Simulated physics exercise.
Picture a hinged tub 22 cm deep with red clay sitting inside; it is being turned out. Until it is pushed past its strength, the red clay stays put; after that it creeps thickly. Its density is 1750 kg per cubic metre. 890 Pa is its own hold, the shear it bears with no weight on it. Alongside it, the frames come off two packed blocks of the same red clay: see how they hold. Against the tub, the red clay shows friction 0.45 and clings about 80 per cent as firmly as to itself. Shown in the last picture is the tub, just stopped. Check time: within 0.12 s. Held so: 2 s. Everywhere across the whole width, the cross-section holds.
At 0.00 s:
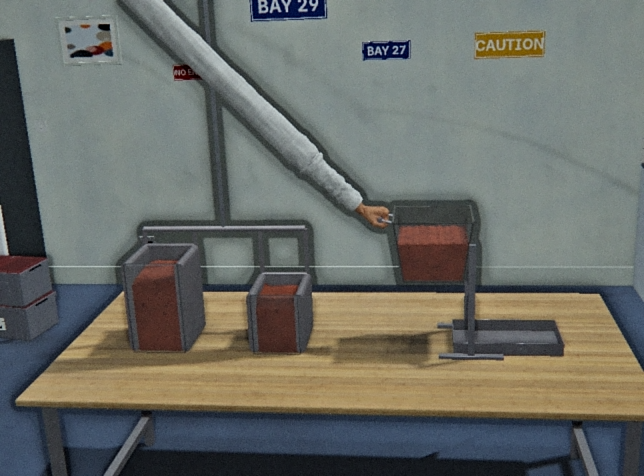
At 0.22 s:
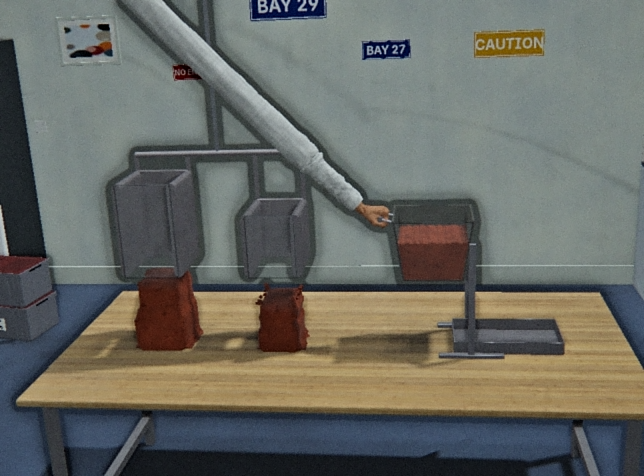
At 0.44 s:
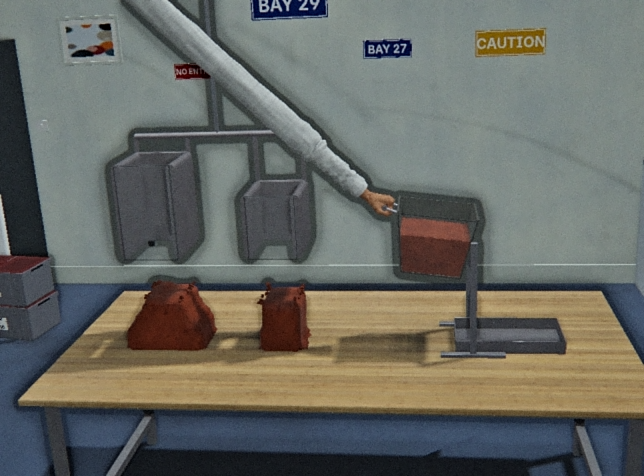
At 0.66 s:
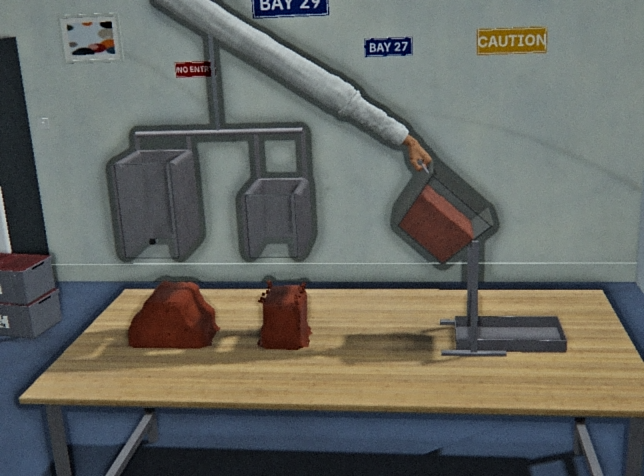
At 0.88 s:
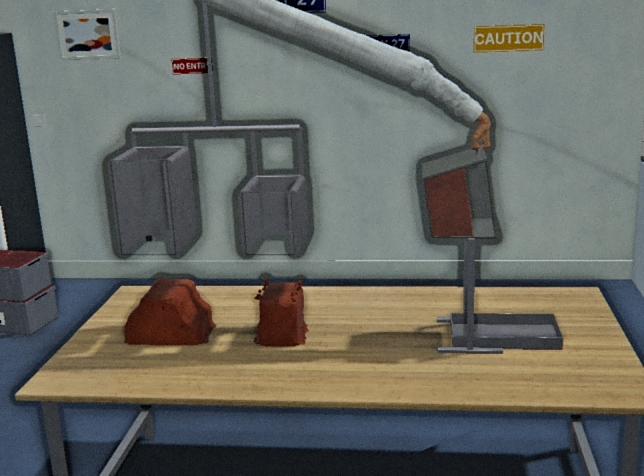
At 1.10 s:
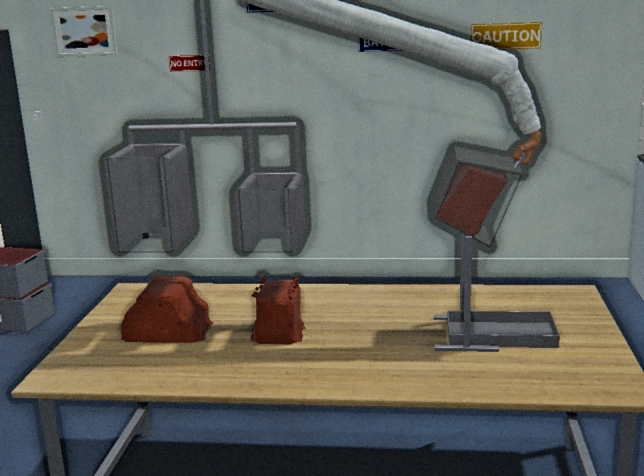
In a workshop bay with pale green walls and blue and yellow signs, a wooden table is seen from the front and slightly above, the view drifting slightly. Two grey moulds holding red clay stand left of a clear hinged tub of the same clay on a grey stand. The moulds lift, the left block slumps while the smaller keeps its height, and a white-sleeved arm swings the tub clockwise past upright.
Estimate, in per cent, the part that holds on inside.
The part holding on inside is about 8 %.
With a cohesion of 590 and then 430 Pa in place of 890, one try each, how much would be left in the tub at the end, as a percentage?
Try one gives 8 per cent, try two gives 6 per cent.
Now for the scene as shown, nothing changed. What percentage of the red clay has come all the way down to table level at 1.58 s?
Roughly 65 per cent.
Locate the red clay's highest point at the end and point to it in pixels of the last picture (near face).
The highest point is near (440, 211) in the last picture.
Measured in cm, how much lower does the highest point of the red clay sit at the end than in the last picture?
16 cm.
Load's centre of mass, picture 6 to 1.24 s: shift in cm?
About 10 cm.
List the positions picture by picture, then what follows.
The first frame shows handle-side rim at (394, 223), tilt 0 degrees; top of the red clay at (436, 244); blocks stand 31 cm, 20 cm (left to right).
The second frame shows handle-side rim at (394, 222), tilt 0 degrees; top of the red clay at (436, 243); blocks stand 28 cm, 20 cm (left to right).
The third frame shows handle-side rim at (399, 212), tilt 7 degrees; top of the red clay at (404, 234); blocks stand 21 cm, 20 cm (left to right).
The fourth frame shows handle-side rim at (433, 175), tilt 42 degrees; top of the red clay at (421, 195); blocks stand 21 cm, 20 cm (left to right).
The fifth frame shows handle-side rim at (487, 161), tilt 82 degrees; top of the red clay at (462, 170); blocks stand 21 cm, 20 cm (left to right).
The sixth frame shows handle-side rim at (522, 176), tilt 111 degrees; top of the red clay at (469, 169); blocks stand 21 cm, 20 cm (left to right).
After 1.24 s, the tub is at 111 degrees and holds 77 %.
After 1.41 s, the tub is at 111 degrees and holds 31 %.
After 1.58 s, the tub is at 111 degrees and holds 9 %.
After 1.75 s, the tub is at 111 degrees and holds 8 %.
After 3.10 s, at the end, the tub is at 111 degrees and holds 8 %.
